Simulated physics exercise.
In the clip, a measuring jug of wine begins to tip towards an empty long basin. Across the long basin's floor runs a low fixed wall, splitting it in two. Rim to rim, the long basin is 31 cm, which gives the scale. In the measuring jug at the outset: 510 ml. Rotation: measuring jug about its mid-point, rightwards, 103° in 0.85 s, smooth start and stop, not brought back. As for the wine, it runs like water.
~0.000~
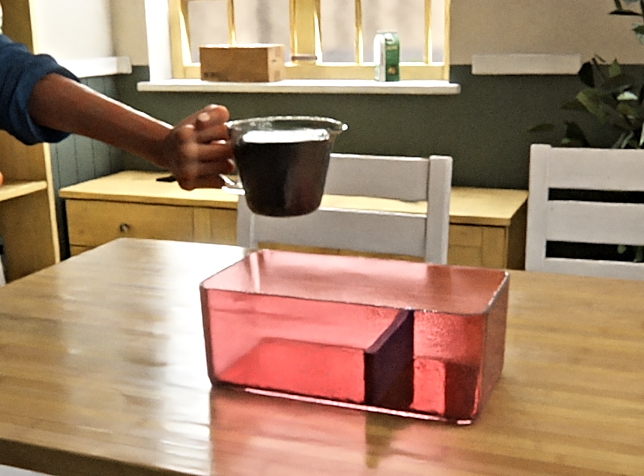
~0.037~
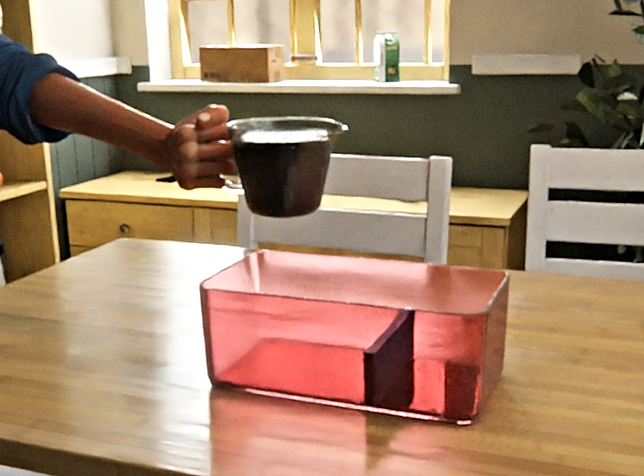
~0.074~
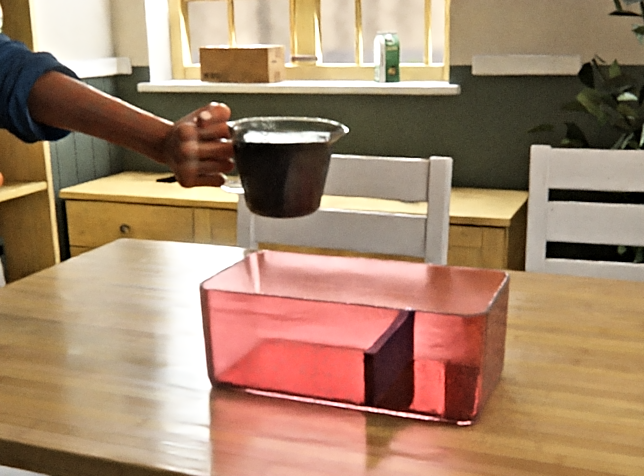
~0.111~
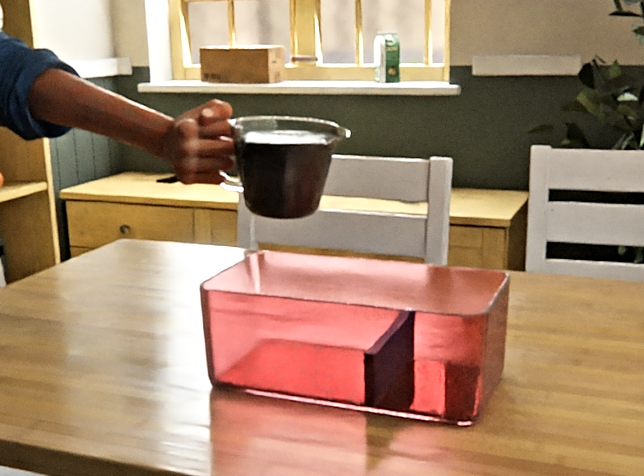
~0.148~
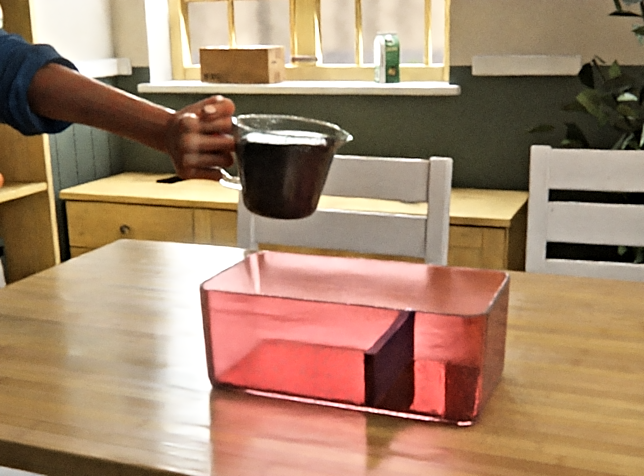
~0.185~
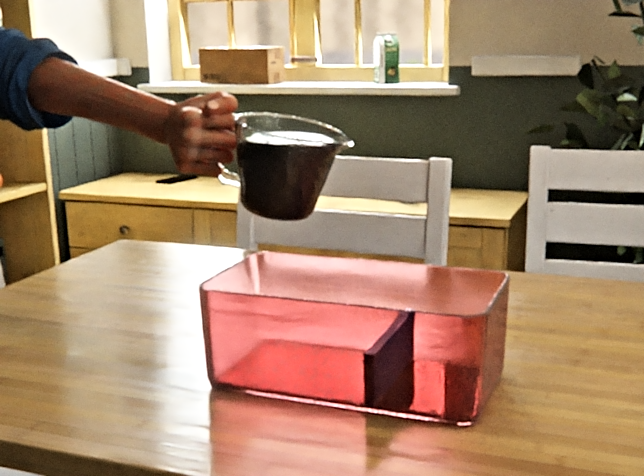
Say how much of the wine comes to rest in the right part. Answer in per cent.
About 40 per cent comes to rest there.
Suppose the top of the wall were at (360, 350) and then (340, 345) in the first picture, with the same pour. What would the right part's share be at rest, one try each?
In order, 85 and 90 per cent.
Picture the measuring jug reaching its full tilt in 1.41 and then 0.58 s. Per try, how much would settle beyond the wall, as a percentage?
About 55 %, then about 30 %.
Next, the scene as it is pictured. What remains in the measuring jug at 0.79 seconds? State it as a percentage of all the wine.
I'd estimate some 8 per cent.
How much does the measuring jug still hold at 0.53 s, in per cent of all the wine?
Around 62 in a hundred.
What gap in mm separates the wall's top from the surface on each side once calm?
Left about 48 mm, right about 46 mm.
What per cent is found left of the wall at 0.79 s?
The left part holds close to 42 per cent.
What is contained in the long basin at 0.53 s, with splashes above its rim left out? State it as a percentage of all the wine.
Around 12 percent.
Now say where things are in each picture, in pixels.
In the first picture, tilt 0°; pouring edge (346, 128); surface from (241, 136) to (332, 139); the long basin's rim runs from (227, 269) to (498, 294); the wall's top is at (391, 330).
In the second picture, tilt 0°; pouring edge (346, 128); surface from (241, 136) to (332, 140).
In the third picture, tilt 2°; pouring edge (347, 131); surface from (242, 136) to (333, 141).
In the fourth picture, tilt 4°; pouring edge (349, 134); surface from (244, 136) to (334, 141).
In the fifth picture, tilt 8°; pouring edge (351, 139); surface from (245, 136) to (336, 143).
In the sixth picture, tilt 12°; pouring edge (352, 144); surface from (247, 137) to (339, 144).
Then, 0.53 s in, the tilt is 72° and 62 per cent is still to pour, 1 is left of the wall and 11 right of it.
Then, 0.79 s in, the tilt is 102° and 8 per cent is still to pour, 41 is left of the wall and 40 right of it.
Then, 1.06 s in, the tilt is 103° and 0 per cent is still to pour, 59 is left of the wall and 40 right of it.
Then, 1.35 s in, the tilt is 103° and 0 per cent is still to pour, 59 is left of the wall and 40 right of it.
Finally, 59 per cent lies left of the wall, 40 right of it and 1 outside.
